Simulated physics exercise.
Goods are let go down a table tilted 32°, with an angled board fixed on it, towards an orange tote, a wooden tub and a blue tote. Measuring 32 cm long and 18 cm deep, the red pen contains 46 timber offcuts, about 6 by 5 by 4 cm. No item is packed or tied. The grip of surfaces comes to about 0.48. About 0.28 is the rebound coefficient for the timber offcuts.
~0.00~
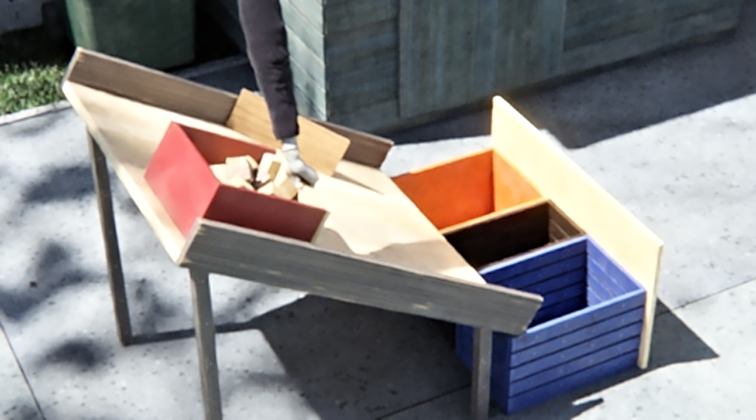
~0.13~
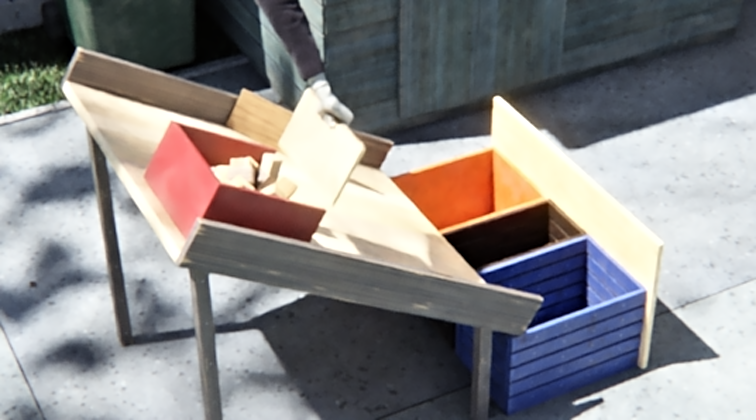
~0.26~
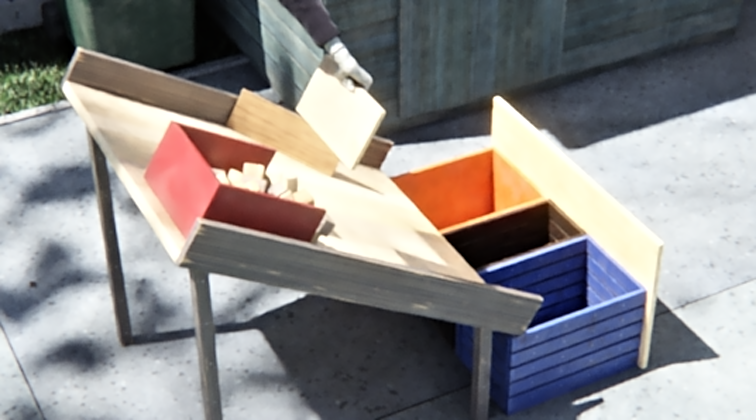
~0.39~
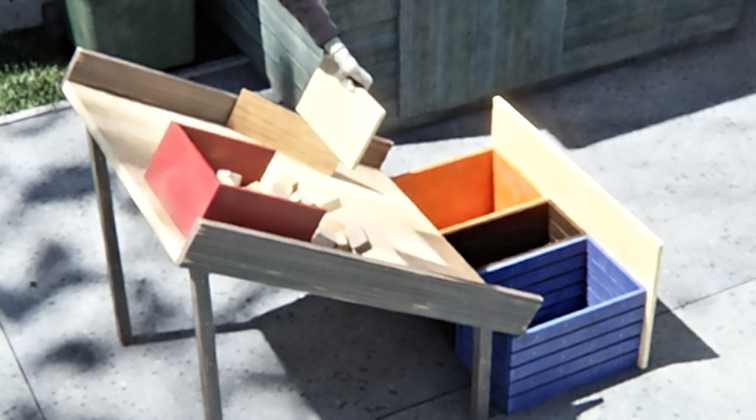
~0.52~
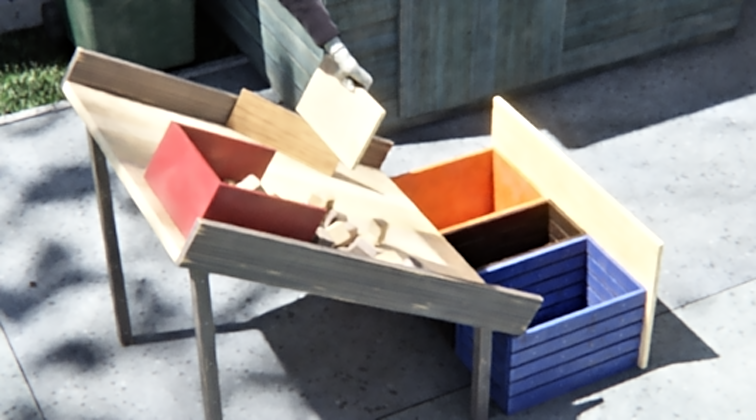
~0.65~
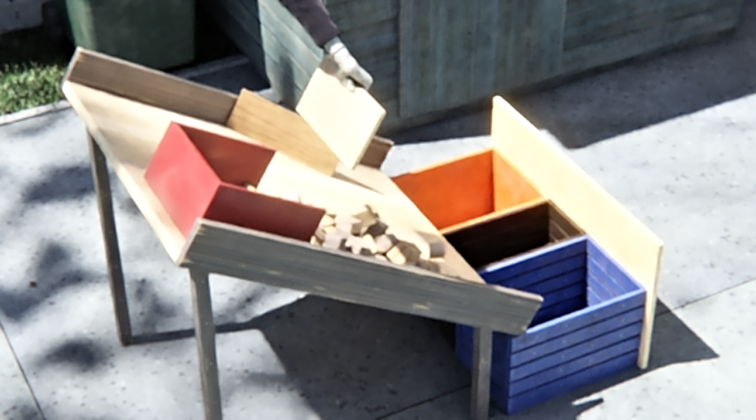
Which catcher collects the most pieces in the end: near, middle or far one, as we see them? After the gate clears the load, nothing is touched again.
The front one.
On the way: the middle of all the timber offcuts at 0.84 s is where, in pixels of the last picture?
Near pixel (384, 250).
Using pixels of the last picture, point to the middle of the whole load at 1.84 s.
Centre: Approx. (560, 337).
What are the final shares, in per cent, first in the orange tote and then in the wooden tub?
I'd put it at about 0 percent, then about 15 percent.
After 0.84 s, 4 still in the red pen, 1 in the blue tote, 38 on the slope and 3 in the air.
After 1.08 s, 3 in the wooden tub, 12 in the blue tote, 27 on the slope and 4 in the air.
After 1.41 s, 5 in the wooden tub, 27 in the blue tote, 9 on the slope and 5 in the air.
Outcome (at 1.84 s), 7 in the wooden tub and 39 in the blue tote.
